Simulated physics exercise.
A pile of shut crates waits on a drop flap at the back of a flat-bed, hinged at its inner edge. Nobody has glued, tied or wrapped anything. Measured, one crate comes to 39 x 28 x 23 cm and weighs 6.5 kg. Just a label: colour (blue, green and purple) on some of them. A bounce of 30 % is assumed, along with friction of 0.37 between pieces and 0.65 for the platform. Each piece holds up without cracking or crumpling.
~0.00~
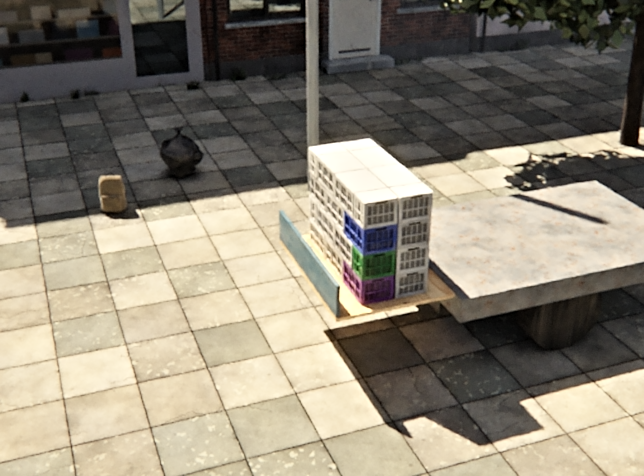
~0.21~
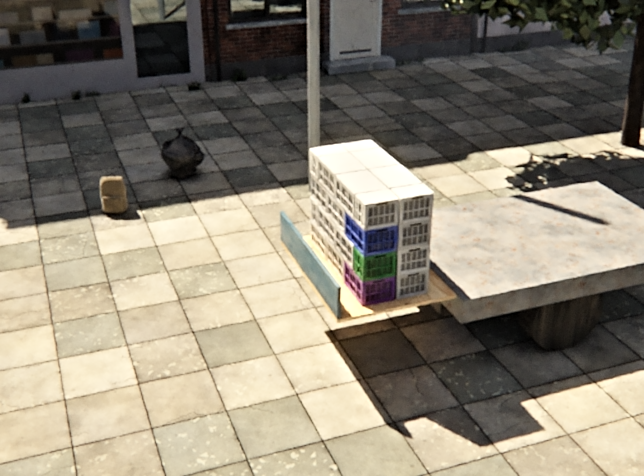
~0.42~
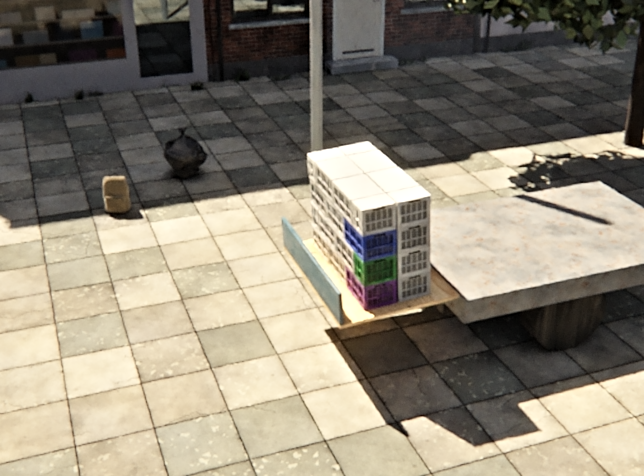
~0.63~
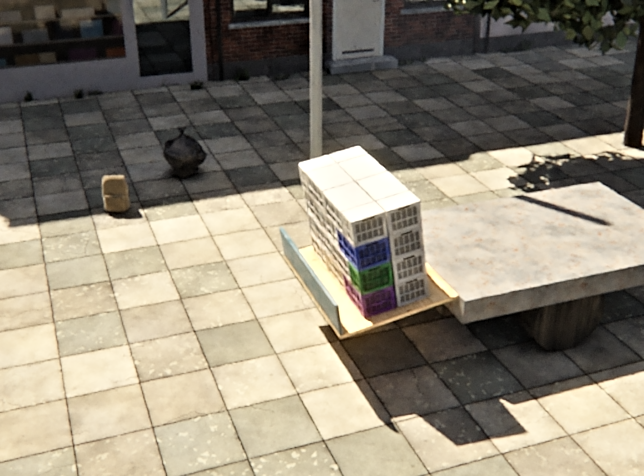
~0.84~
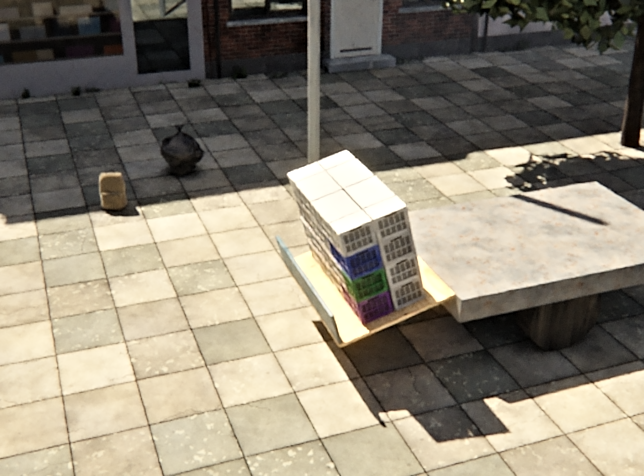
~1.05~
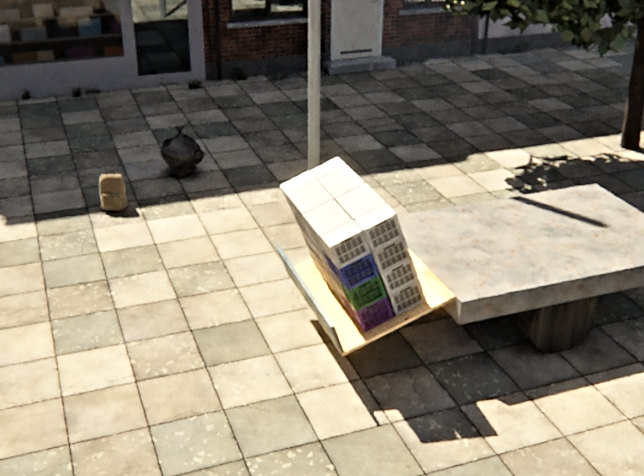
At first, a block of stacked white crates, some marked blue, green and purple, stands upright on a level flap at the end of a stone-like slab. The flap's outer edge then tilts steadily down to the left, and the stack leans over with it, its crates shifting slightly.
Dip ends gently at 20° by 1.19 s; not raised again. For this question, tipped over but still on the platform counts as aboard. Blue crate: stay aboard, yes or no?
No.
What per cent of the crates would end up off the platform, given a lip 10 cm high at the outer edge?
Share at the end: 70 percent.
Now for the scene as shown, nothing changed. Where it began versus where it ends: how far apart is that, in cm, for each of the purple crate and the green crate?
Purple 20, green 40.
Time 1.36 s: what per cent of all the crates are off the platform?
By then 0 %.
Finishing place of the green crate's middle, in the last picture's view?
At about (338, 302).
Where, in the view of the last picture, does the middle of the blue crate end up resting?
It ends up at about (251, 380) in the last picture.
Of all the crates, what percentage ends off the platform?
I'd put it at about 40 percent.
By 1.36 s, slope 20°; none of the 28 crates off the platform, 25 disturbed; blue crate tilted 15°; green crate tilted 15°.
By 1.68 s, slope 20°; 8 of the 28 crates off the platform; blue crate tilted 45°, 17 cm lower; purple crate tilted 32°.
By 2.30 s, slope 20°; 11 of the 28 crates off the platform; blue crate on its side; purple crate tilted 31°.
When it is over (3.9 s), slope 20°; 11 of the 28 crates off the platform; blue crate on its side; purple crate tilted 31°; green crate tilted 31°. In pixels of the last frame, middles, blue crate near (251, 380), purple crate near (355, 303).
